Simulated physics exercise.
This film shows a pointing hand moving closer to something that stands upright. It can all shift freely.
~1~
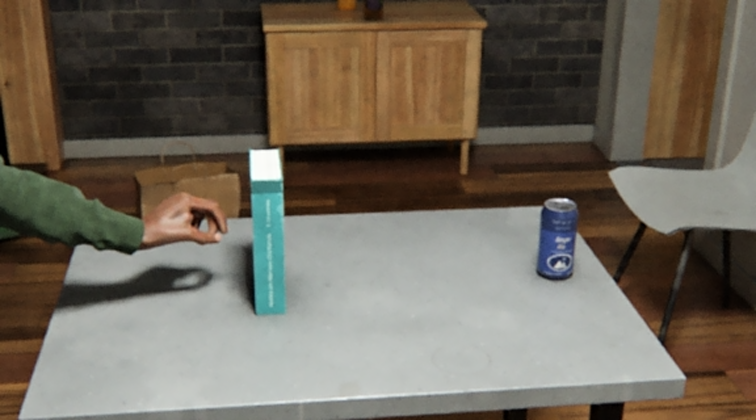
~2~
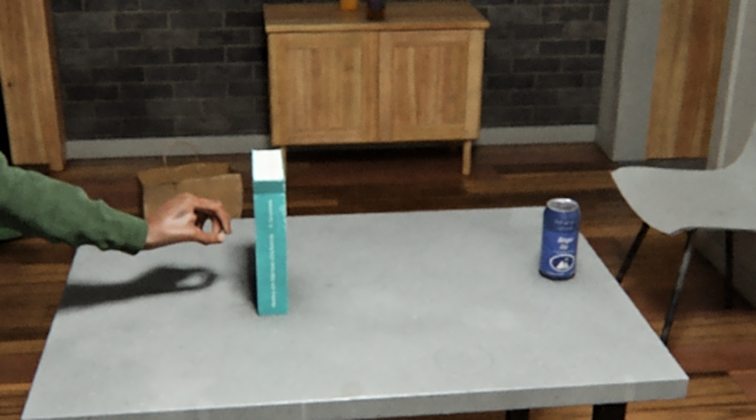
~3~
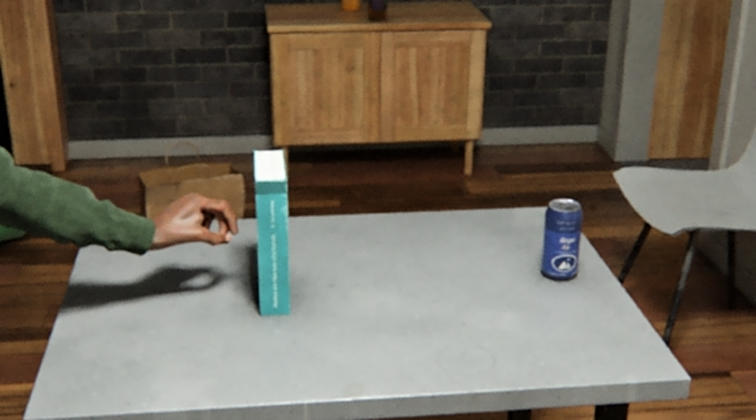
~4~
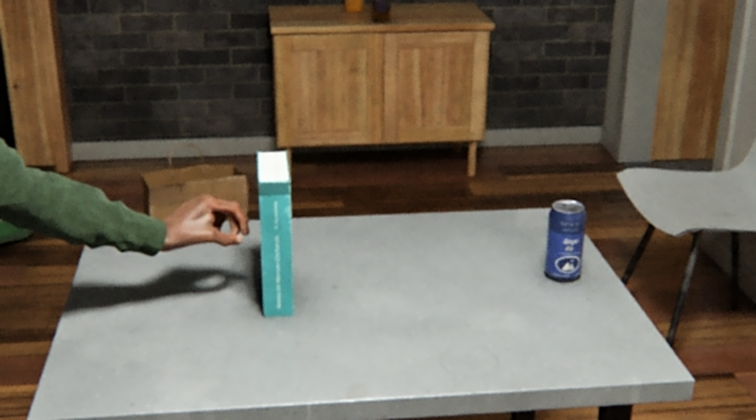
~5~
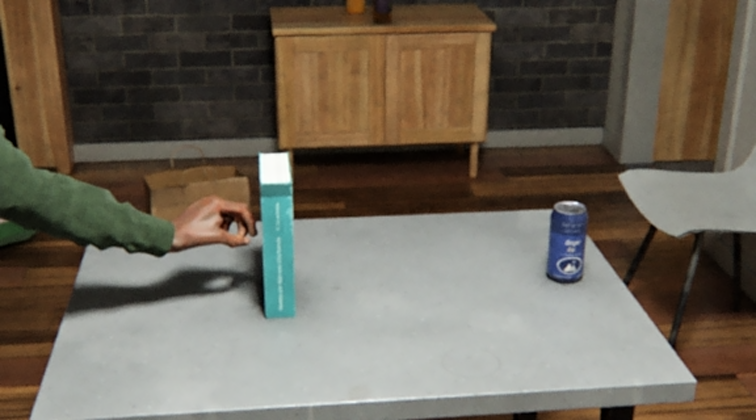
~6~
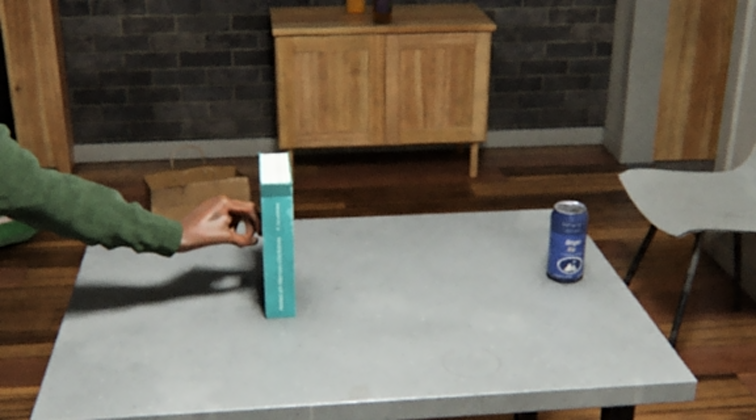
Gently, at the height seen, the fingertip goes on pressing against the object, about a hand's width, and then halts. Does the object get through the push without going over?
No, my guess is it succumbs to the push.
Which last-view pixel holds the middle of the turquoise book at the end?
In the last picture, near pixel (372, 280).
Then, 0.40 s after the last picture, turquoise book tipped 27° from how it was near (313, 233).
Then, 0.60 s after the last picture, turquoise book on its side near (367, 279).
Then, 0.70 s after the last picture, turquoise book on its side near (372, 279).
At rest, tipped over on the table, turquoise book. Seen from the same camera at the end, turquoise book near (373, 279).
